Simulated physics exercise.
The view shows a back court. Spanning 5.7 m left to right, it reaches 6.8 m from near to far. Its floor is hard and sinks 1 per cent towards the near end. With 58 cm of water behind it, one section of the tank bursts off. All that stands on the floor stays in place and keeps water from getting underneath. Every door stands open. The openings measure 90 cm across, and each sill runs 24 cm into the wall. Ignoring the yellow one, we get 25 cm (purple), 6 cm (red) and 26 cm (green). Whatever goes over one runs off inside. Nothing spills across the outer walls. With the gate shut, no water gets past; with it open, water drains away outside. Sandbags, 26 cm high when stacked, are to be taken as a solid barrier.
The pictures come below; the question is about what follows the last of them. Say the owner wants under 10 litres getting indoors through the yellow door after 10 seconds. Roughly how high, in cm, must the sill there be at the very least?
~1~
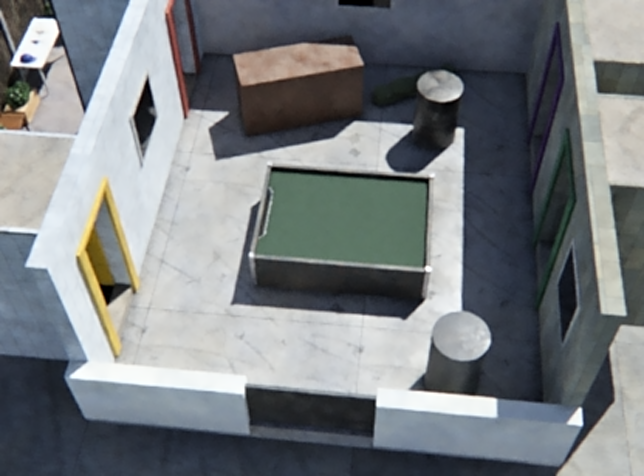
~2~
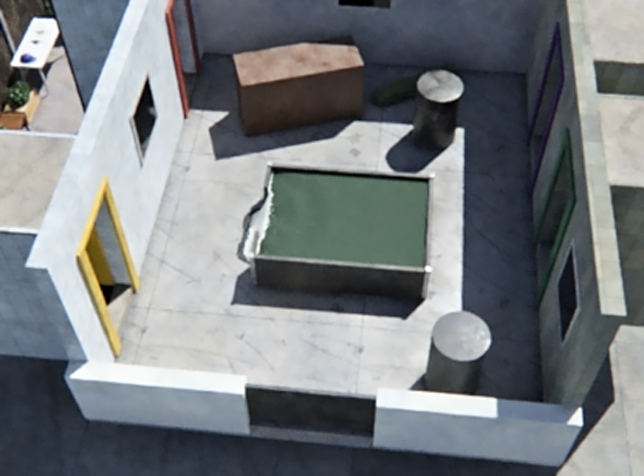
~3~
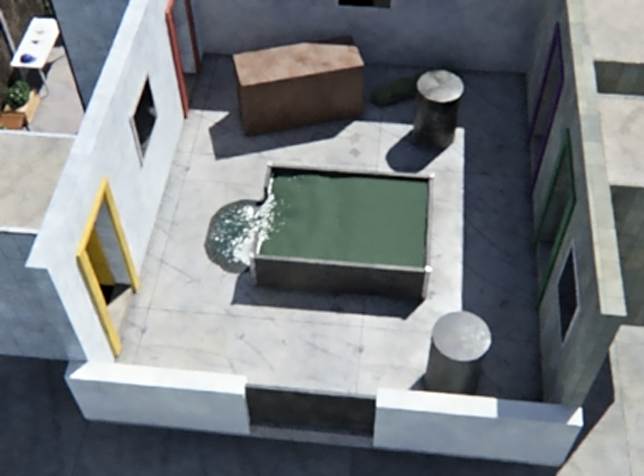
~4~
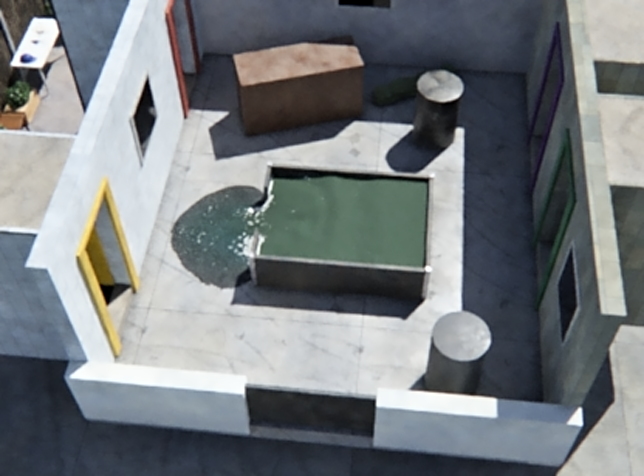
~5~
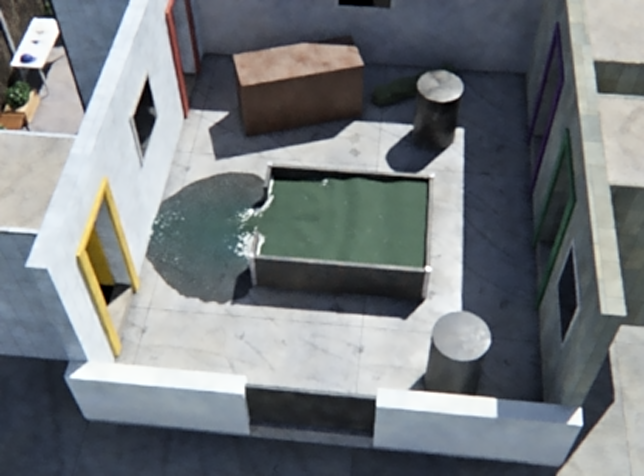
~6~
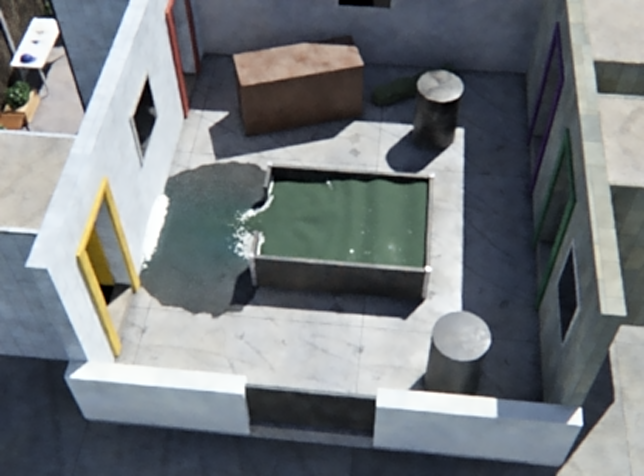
At the very least some 12 cm.
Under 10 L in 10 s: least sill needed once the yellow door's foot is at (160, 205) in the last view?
27 cm.
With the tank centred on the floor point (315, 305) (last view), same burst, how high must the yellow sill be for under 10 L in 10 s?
New minimum height: Approx. 32 cm.
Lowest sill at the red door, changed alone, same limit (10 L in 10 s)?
At red, roughly 10.5 cm.
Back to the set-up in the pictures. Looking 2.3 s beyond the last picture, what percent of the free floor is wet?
I'd say near 35 percent.
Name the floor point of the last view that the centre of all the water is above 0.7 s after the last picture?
Centre of mass: About (304, 240) px.
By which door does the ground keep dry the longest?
Last comes the purple one.
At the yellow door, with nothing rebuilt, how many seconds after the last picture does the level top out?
Around 1.4 seconds.
Then, 0.7 s after the last picture water covers 15 % of the floor, deepest (36 cm) near (259, 241); 15 cm at the yellow door, 0 litres in over its 19 cm sill.
Then, 2.3 s after the last picture water covers 35 % of the floor, deepest (28 cm) near (106, 394); 13 cm at the yellow door, 0 litres in over its 19 cm sill.
Then, 9.3 s after the last picture water covers 90 % of the floor, deepest (12 cm) near (394, 84); 5 cm at the yellow door, 0 litres in over its 19 cm sill.
At the yellow door as built, the water peaked near 16 cm, 1.3 s after the last picture.
Run again over the same 10 s with other heights there, 15 litres in over 11 cm, 7 litres over 13 cm. The limit of 10 litres is kept from about 12 cm up.
